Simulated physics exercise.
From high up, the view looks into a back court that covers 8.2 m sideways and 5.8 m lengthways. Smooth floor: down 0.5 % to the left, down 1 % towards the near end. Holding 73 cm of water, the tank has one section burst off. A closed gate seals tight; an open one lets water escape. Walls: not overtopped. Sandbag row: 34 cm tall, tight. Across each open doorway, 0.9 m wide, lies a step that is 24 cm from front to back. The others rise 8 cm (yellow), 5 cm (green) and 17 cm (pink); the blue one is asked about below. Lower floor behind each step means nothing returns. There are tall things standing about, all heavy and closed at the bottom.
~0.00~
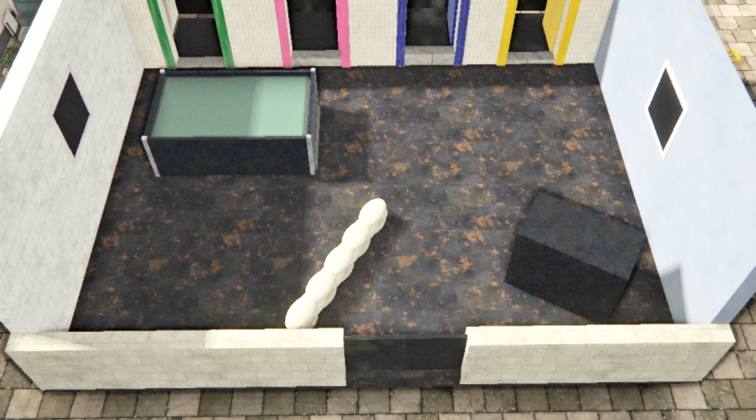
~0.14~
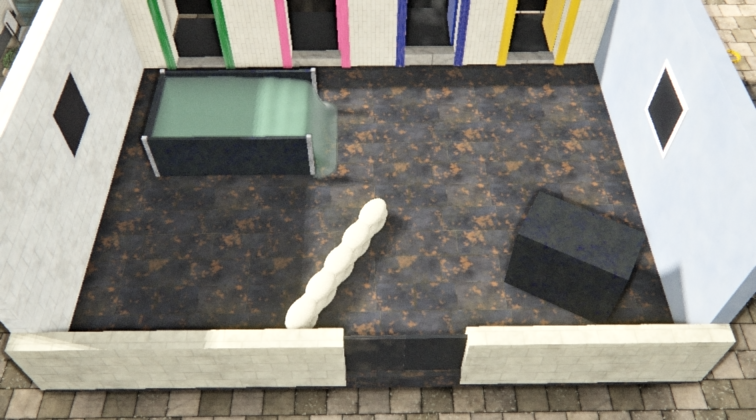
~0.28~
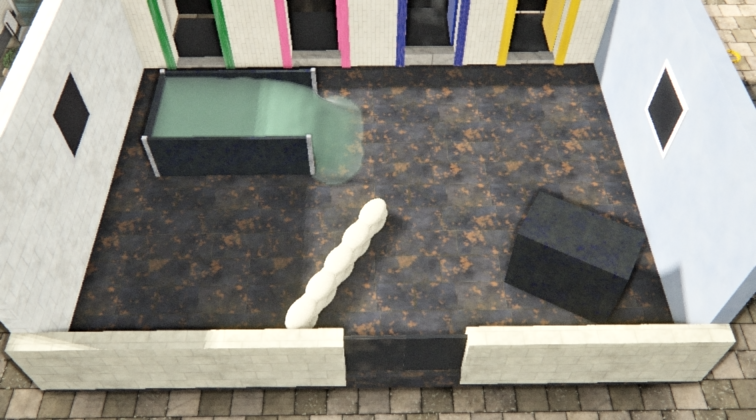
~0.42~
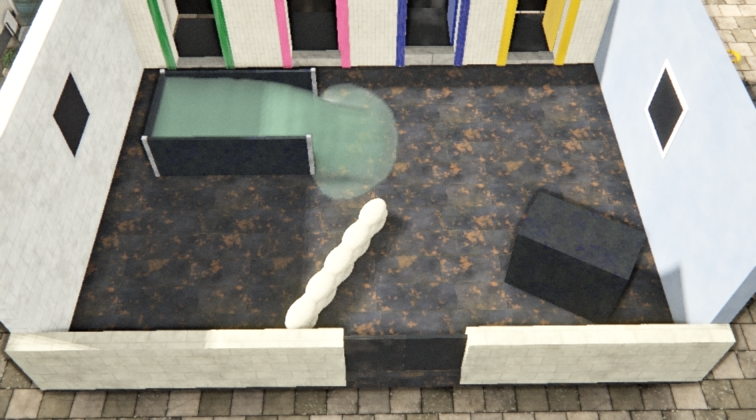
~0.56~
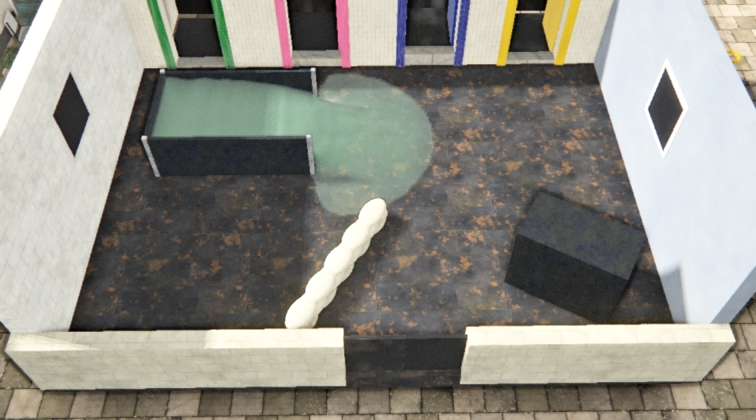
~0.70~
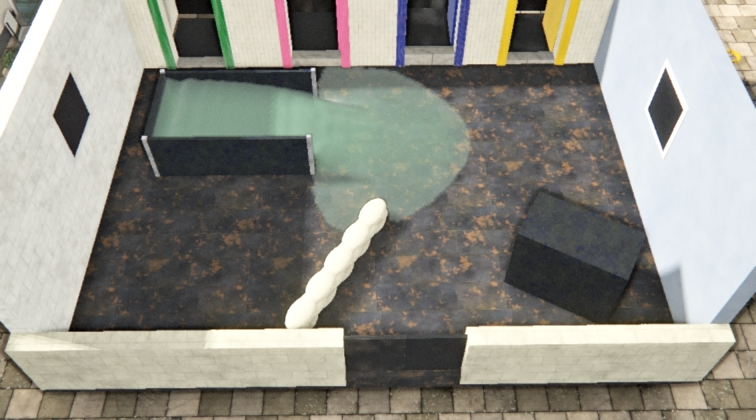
Greenish water pours from the tank's right end and spreads across the dark courtyard floor.
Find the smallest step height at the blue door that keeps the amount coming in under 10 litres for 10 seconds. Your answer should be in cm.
The smallest height is roughly 11.5 cm.
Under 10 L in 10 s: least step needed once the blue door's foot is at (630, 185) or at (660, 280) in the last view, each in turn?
Minimums: Roughly 18 cm and 15 cm.
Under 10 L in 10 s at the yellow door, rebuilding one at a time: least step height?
For the yellow door, about 15 cm.
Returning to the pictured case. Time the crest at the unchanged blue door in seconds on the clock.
Peak time: About 2.4 s.
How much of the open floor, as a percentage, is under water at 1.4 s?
Close to 35 per cent of it is wet.
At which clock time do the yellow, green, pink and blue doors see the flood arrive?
Yellow 1.6 s, green not in the 10 s, pink 1.0 s, blue 1.0 s.
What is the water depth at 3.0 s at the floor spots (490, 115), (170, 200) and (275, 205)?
Ordered as asked: 5, 0, 0 cm.
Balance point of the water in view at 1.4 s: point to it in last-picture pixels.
Around (318, 137).
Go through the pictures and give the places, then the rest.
In the first picture, the tank at (233, 107) is whole and still, 73 cm deep; the blue door at (432, 19) is dry.
In the second picture, water pours out at (312, 126) and has run 0.3 m, to (329, 169); about 10 cm deep outside, 73 cm at the back.
In the third picture, the gap is at (312, 129), the front 0.8 m out at (359, 155); the back of the tank holds 73 cm.
In the fourth picture, water pours out at (312, 130) and has run 1.3 m, to (392, 152); about 10 cm deep outside, 73 cm at the back.
In the fifth picture, water pours out at (312, 131) and has run 1.9 m, to (429, 151); about 7 cm deep outside, 72 cm at the back.
In the sixth picture, water pours out at (312, 131) and has run 2.5 m, to (465, 148); about 6 cm deep outside, 66 cm at the back; 0.6 m in a straight line remain to the blue door at (432, 19).
After 1.4 s water covers 35 % of the floor, deepest (32 cm) near (318, 155); 11 cm at the blue door, 0 litres in over its 24 cm step.
After 3.0 s water covers 50 % of the floor, deepest (33 cm) near (575, 84); 12 cm at the blue door, 0 litres in over its 24 cm step.
After 10.0 s water covers 85 % of the floor, deepest (16 cm) near (527, 357); 4 cm at the blue door, 0 litres in over its 24 cm step.
At the blue door as built, the water arrived by 1.0 s and peaked near 16 cm at 2.4 s.
Run again over the same 10 s with other heights there, 19 litres in over 9.5 cm, 6 litres over 12.5 cm. The limit of 10 litres is kept from about 11.5 cm up.
